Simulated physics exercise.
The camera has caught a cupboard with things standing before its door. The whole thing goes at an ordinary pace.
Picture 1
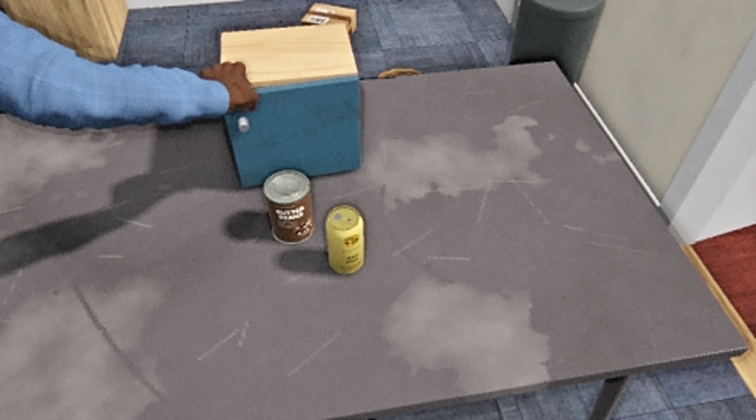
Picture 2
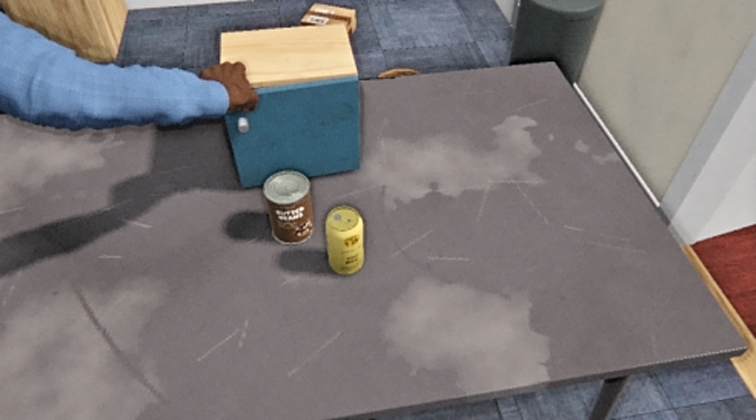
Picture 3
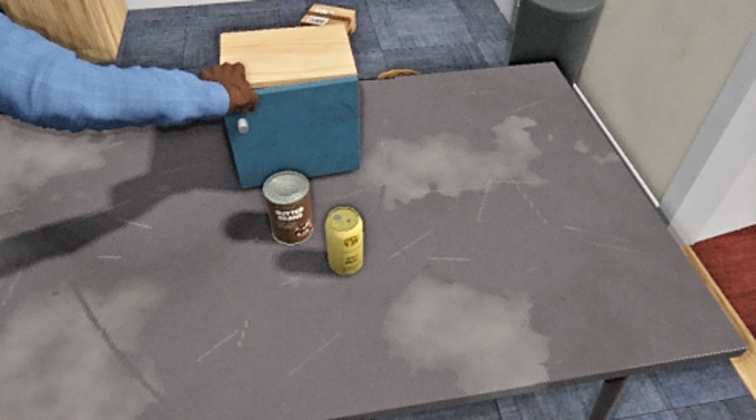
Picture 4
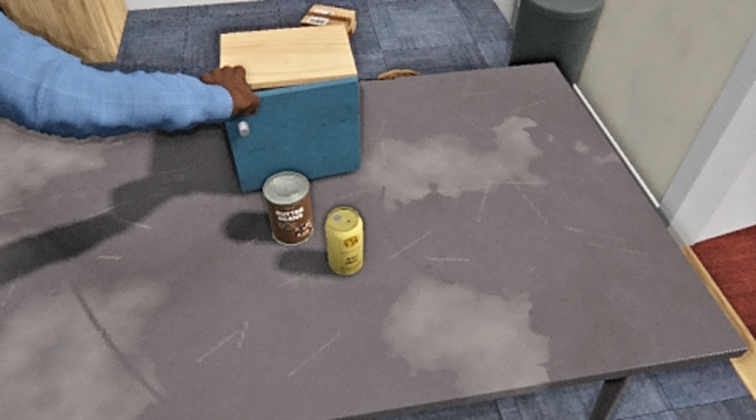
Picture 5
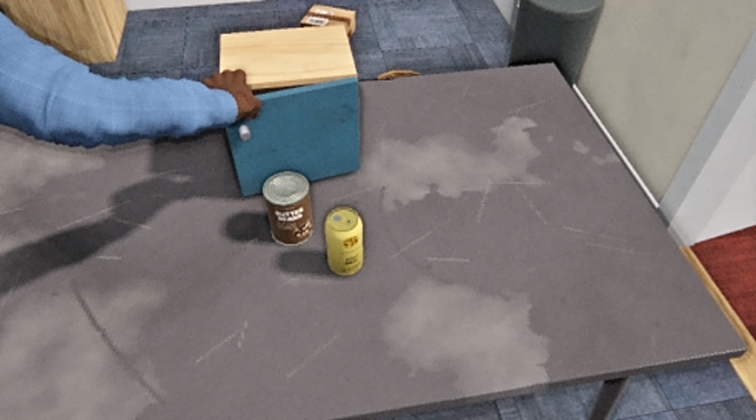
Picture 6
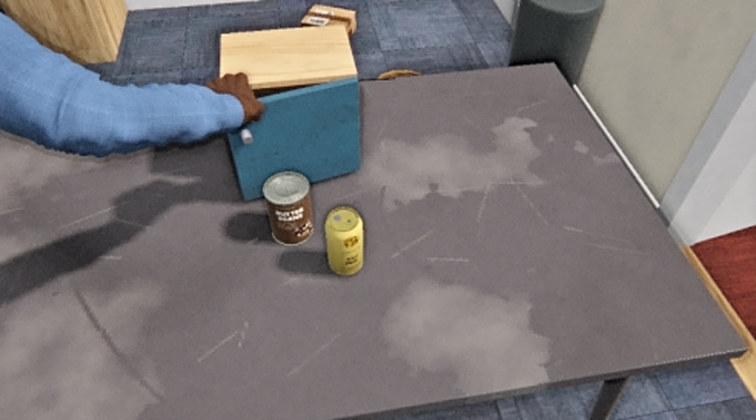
At the start, a hand in a blue sleeve rests at the upper left edge of a small cupboard's nearly closed blue door, with a brown tin and a yellow can standing in front. The hand then pulls the door slightly outward, opening a narrow gap, while the tin and can stay still.
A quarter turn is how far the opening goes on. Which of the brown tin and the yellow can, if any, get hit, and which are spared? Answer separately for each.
The brown tin moves, the yellow can moves.
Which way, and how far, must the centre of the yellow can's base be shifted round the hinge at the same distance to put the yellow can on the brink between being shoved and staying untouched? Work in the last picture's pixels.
Looks like close to 84 pixels, moving right.
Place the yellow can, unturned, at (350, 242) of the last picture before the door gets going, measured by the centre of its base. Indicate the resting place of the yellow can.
It'd come to a stop somewhere close to (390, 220).
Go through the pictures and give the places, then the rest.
In the first picture, door 4° open; brown tin (290, 208); yellow can (346, 242); door (298, 138).
In the second picture, door 4° open; yellow can (345, 243); door (298, 138).
In the third picture, door 4° open; brown tin (290, 209); door (297, 139).
In the fourth picture, door 6° open; yellow can (345, 243); door (298, 141).
In the fifth picture, door 9° open; brown tin (290, 210); door (298, 143).
In the sixth picture, door 12° open; brown tin (290, 210); yellow can (345, 244); door (300, 145).
Then, 1.14 s on from there, door 56° open; brown tin displaced about its own width near (329, 234); yellow can displaced a little near (360, 251).
Then, 1.54 s on from there, door 72° open; brown tin displaced well along near (361, 240); yellow can displaced about its own width near (388, 263).
In the end, the brown tin is pushed along, near (402, 236); the yellow can is pushed along, near (398, 267).
